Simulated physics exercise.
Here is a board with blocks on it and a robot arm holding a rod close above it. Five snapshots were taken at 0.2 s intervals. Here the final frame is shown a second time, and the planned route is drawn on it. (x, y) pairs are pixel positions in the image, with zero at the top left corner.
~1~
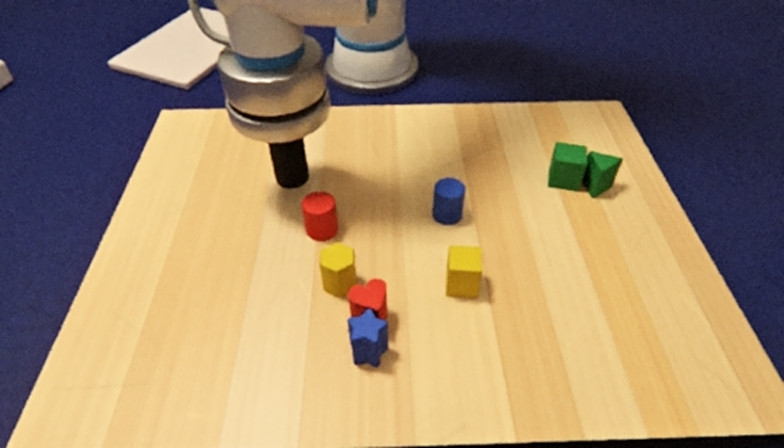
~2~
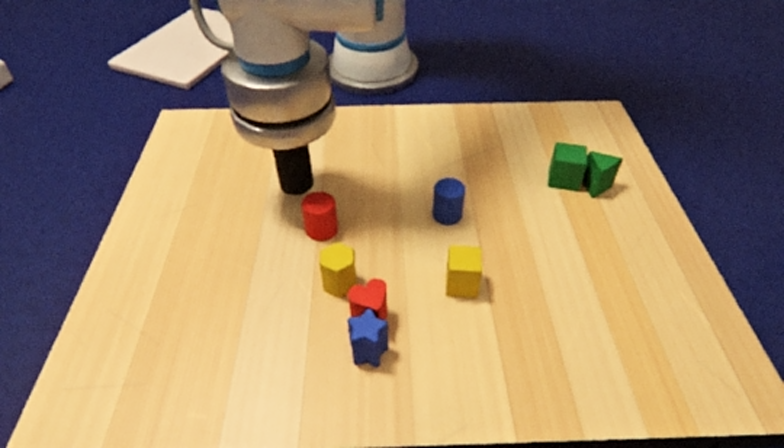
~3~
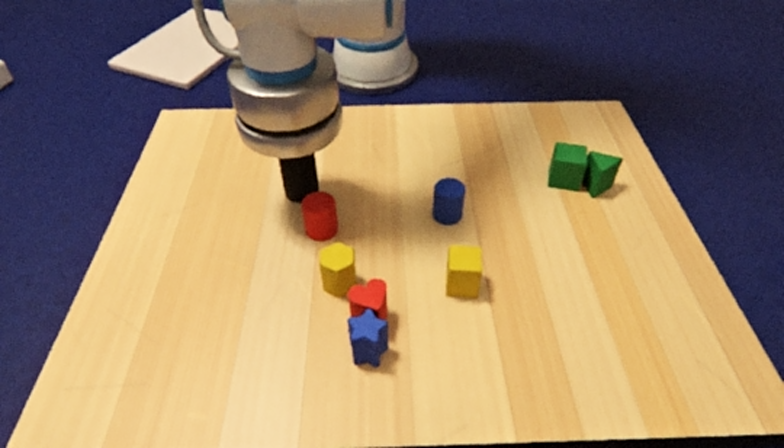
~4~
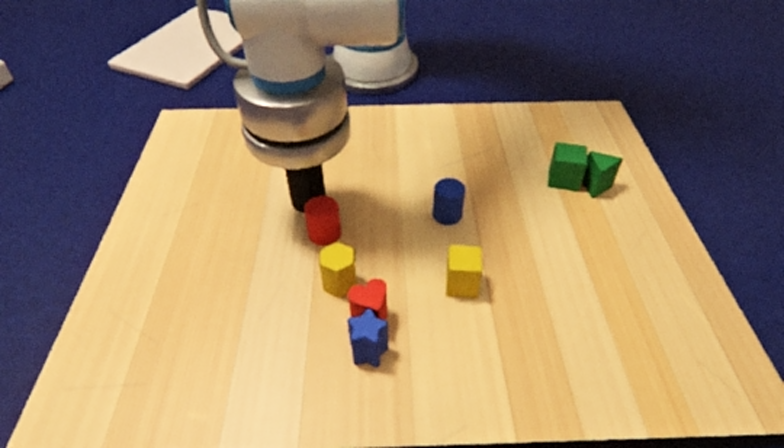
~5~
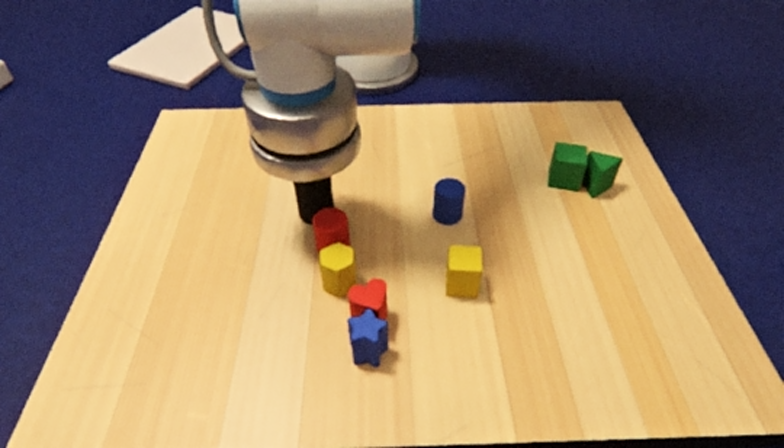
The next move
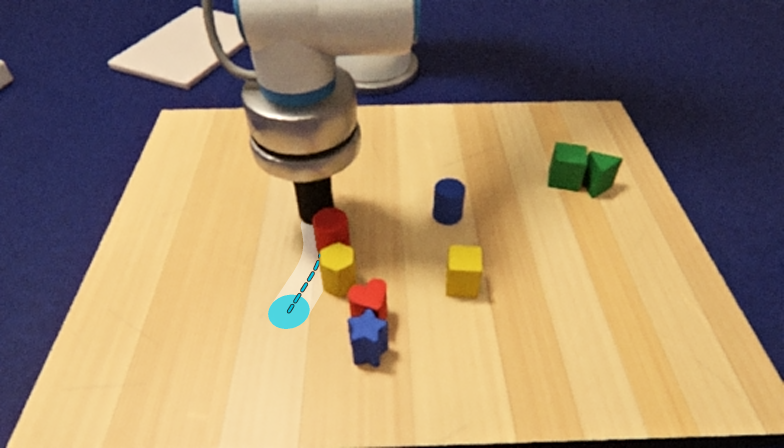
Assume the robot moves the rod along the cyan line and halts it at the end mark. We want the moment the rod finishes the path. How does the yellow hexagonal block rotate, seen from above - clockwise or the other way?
The block turns clockwise.
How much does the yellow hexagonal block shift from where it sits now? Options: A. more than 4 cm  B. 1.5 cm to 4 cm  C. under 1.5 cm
I'll go with B - 1.5 cm to 4 cm.
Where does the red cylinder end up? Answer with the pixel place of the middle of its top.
I expect it at (349, 246).
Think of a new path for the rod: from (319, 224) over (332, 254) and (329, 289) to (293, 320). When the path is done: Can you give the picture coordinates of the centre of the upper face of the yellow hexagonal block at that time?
Its top middle is near (338, 300).
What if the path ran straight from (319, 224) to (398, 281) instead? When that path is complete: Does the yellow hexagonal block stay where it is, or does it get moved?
That one moves away.
The line goes from (319, 224) through (321, 251) and (309, 280) to (289, 311).
On the path given first. One third of the way, rod (320, 240); red cylinder (346, 241); yellow hexagonal block (345, 268), turned 40° clockwise.
Two thirds of the way, rod (307, 270); red cylinder (349, 246); yellow hexagonal block (345, 274), turned 40° clockwise.
At the end, rod (286, 301); red cylinder (349, 246); yellow hexagonal block (345, 274), turned 40° clockwise; red heart unmoved.
